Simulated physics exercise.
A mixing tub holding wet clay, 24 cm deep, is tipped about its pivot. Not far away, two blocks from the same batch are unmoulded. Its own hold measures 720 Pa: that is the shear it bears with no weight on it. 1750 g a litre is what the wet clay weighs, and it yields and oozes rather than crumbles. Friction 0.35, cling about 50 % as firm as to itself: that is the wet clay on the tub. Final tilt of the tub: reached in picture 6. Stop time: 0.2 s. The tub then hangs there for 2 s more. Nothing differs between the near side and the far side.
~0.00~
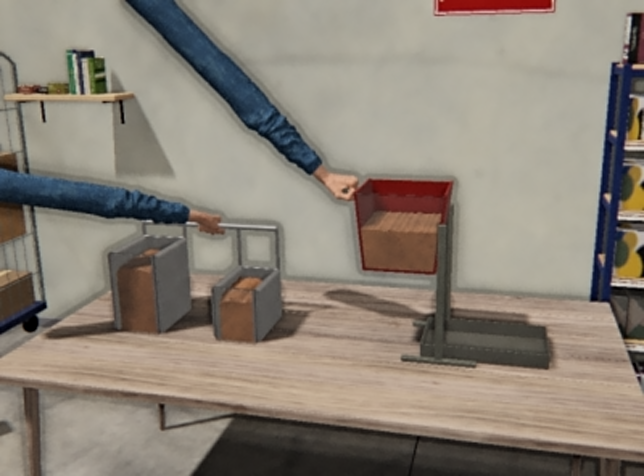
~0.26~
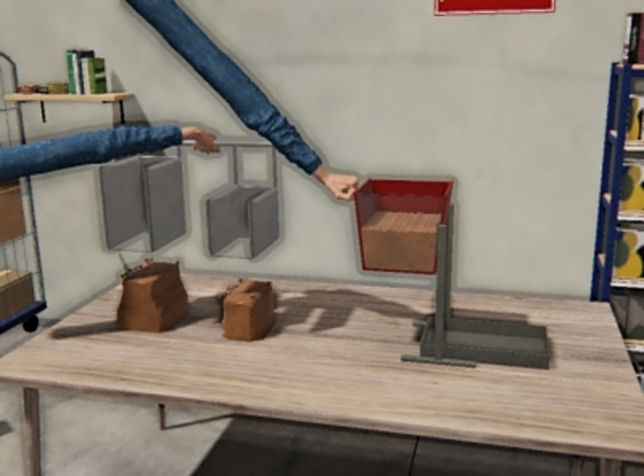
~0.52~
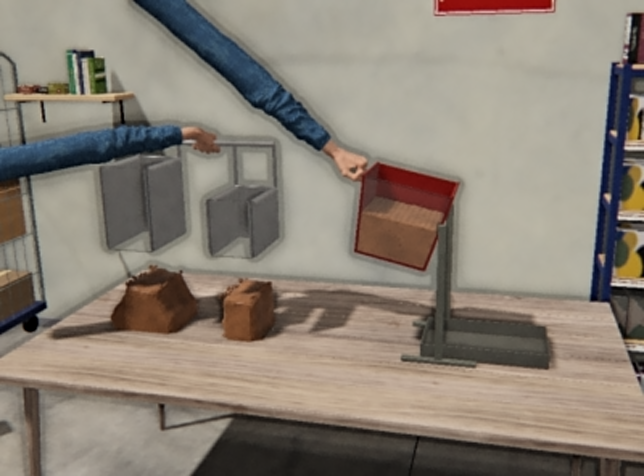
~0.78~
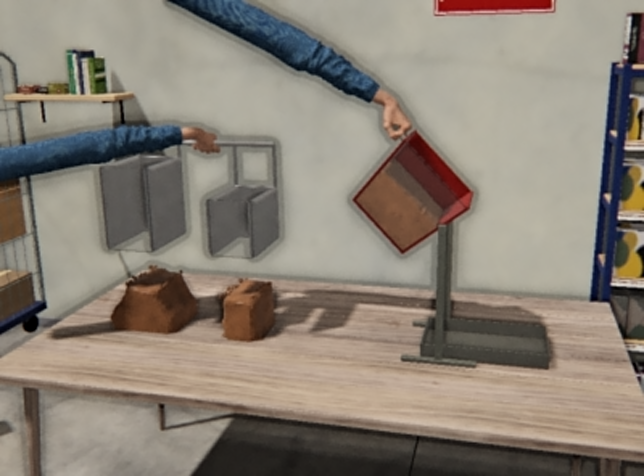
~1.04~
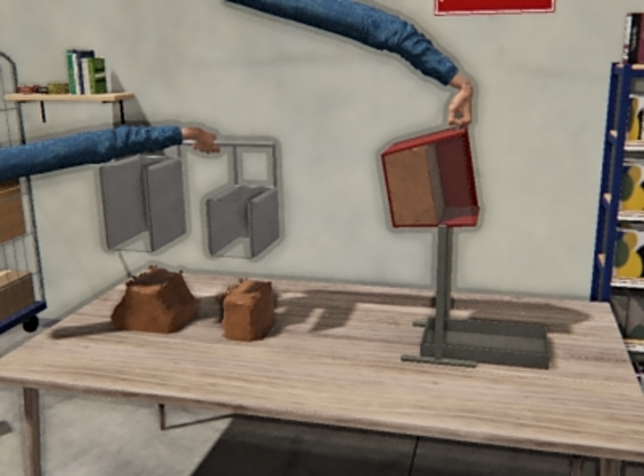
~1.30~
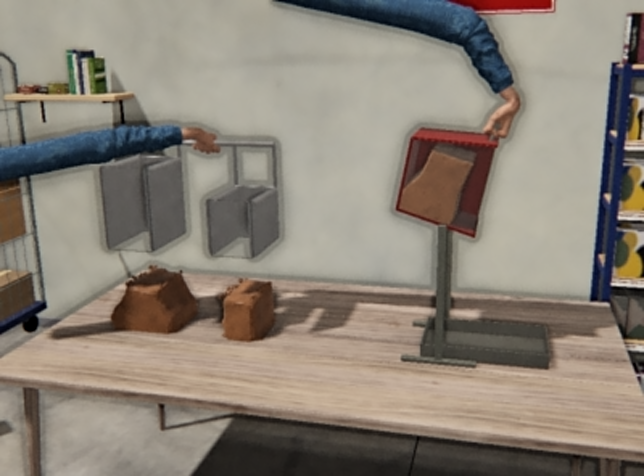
Two grey moulds at the left are lifted by a blue-sleeved arm off brown clay blocks on a pale wooden table, seen from the front and slightly above in a storeroom with shelves at both sides. The larger, left block slumps lower and wider while its smaller neighbour barely changes. A second arm turns the red, clay-filled tub clockwise past upright on its grey stand, the clay bulging inside, while the camera stays still.
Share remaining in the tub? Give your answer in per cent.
Close to 42 %.
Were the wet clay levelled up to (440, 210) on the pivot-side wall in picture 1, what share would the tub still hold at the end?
It would be close to 35 percent.
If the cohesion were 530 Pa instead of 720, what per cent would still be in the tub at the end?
It would come to about 40 %.
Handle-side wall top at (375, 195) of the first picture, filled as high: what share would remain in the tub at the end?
Around 45 percent would still be in the tub at the end.
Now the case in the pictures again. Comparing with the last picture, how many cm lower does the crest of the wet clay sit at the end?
12 cm or so.
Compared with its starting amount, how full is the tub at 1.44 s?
90 %, roughly.
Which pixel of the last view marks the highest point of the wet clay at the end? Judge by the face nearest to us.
At about (431, 190).
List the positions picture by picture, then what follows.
In the first picture, handle-side rim at (357, 193), tilt 0 degrees; top of the wet clay at (401, 230); blocks stand 25 cm, 16 cm (left to right).
In the second picture, handle-side rim at (357, 193), tilt 0 degrees; top of the wet clay at (401, 230); blocks stand 21 cm, 16 cm (left to right).
In the third picture, handle-side rim at (365, 176), tilt 13 degrees; top of the wet clay at (366, 213); blocks stand 17 cm, 16 cm (left to right).
In the fourth picture, handle-side rim at (406, 141), tilt 46 degrees; top of the wet clay at (385, 173); blocks stand 17 cm, 16 cm (left to right).
In the fifth picture, handle-side rim at (463, 135), tilt 80 degrees; top of the wet clay at (421, 148); blocks stand 17 cm, 16 cm (left to right).
In the sixth picture, handle-side rim at (496, 148), tilt 101 degrees; top of the wet clay at (436, 153); blocks stand 17 cm, 16 cm (left to right).
After 1.44 s, the tub is at 101 degrees and holds 92 %.
After 1.61 s, the tub is at 101 degrees and holds 46 %.
After 1.78 s, the tub is at 101 degrees and holds 42 %.
After 1.95 s, the tub is at 101 degrees and holds 42 %.
After 3.30 s, at the end, the tub is at 101 degrees and holds 42 %.
